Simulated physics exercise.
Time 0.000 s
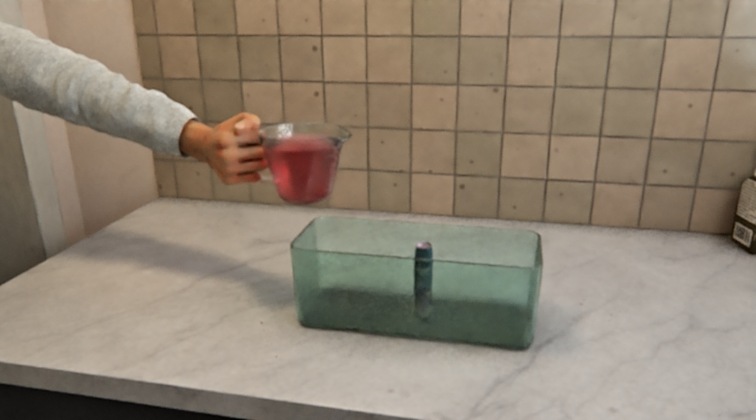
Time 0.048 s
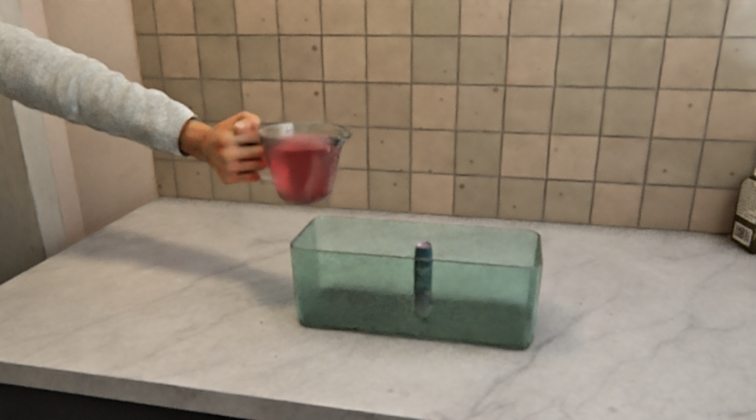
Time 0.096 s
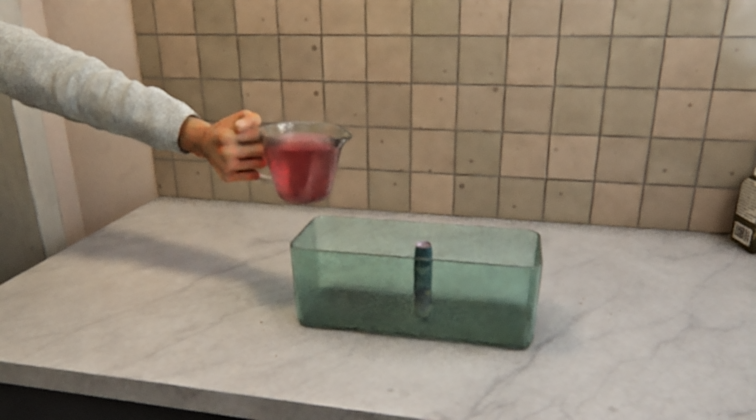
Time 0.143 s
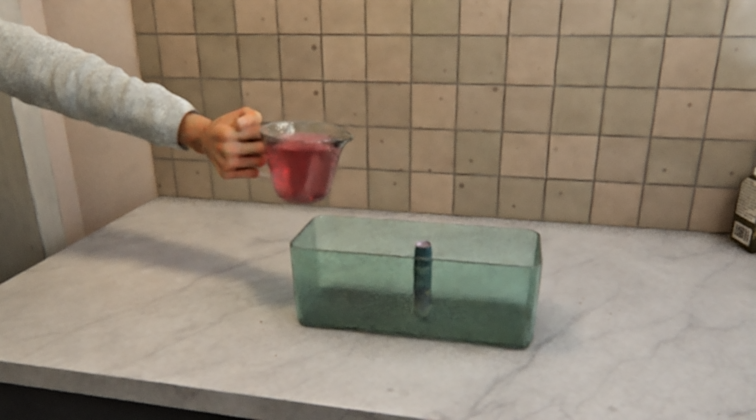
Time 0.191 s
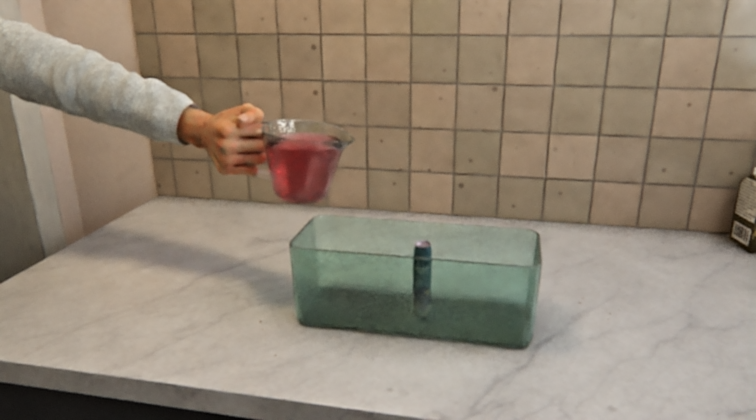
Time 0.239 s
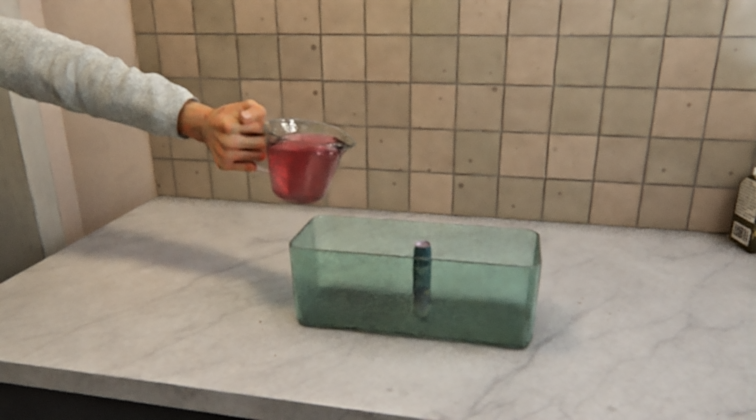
On a marble counter by a tiled wall, a hand slowly tilting a glass jug of pink liquid slightly rightward above a green basin.
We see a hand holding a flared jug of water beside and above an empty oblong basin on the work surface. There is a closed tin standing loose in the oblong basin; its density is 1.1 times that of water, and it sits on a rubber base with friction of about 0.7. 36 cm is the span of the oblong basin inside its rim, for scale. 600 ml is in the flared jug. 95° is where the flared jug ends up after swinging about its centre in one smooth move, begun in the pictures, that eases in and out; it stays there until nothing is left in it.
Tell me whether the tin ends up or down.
I expect it will stay vertical.
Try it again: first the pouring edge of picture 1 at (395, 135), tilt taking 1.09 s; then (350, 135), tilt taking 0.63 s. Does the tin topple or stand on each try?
In the first try it comes down; in the second it remains standing.
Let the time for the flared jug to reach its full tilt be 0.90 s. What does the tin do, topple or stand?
After the tilt, the tin is still standing.
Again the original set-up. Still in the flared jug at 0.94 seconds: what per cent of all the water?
About 16 % is still there.
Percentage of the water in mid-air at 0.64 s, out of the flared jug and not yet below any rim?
It comes to roughly 20 per cent.
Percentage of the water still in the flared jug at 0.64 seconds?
68 %.
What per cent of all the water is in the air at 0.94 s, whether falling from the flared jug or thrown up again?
Close to 12 in every hundred parts.
Then, 0.64 s in, the tilt is 61° and 68 per cent is still to pour; the tin stands where it began.
Then, 0.94 s in, the tilt is 91° and 16 per cent is still to pour; the tin stands where it began.
Then, 1.25 s in, the tilt is 95° and 1 per cent is still to pour; the tin stands where it began.
Then, 1.59 s in, the tilt is 95° and 0 per cent is still to pour; the tin stands where it began.
Finally, the tin stands where it began.
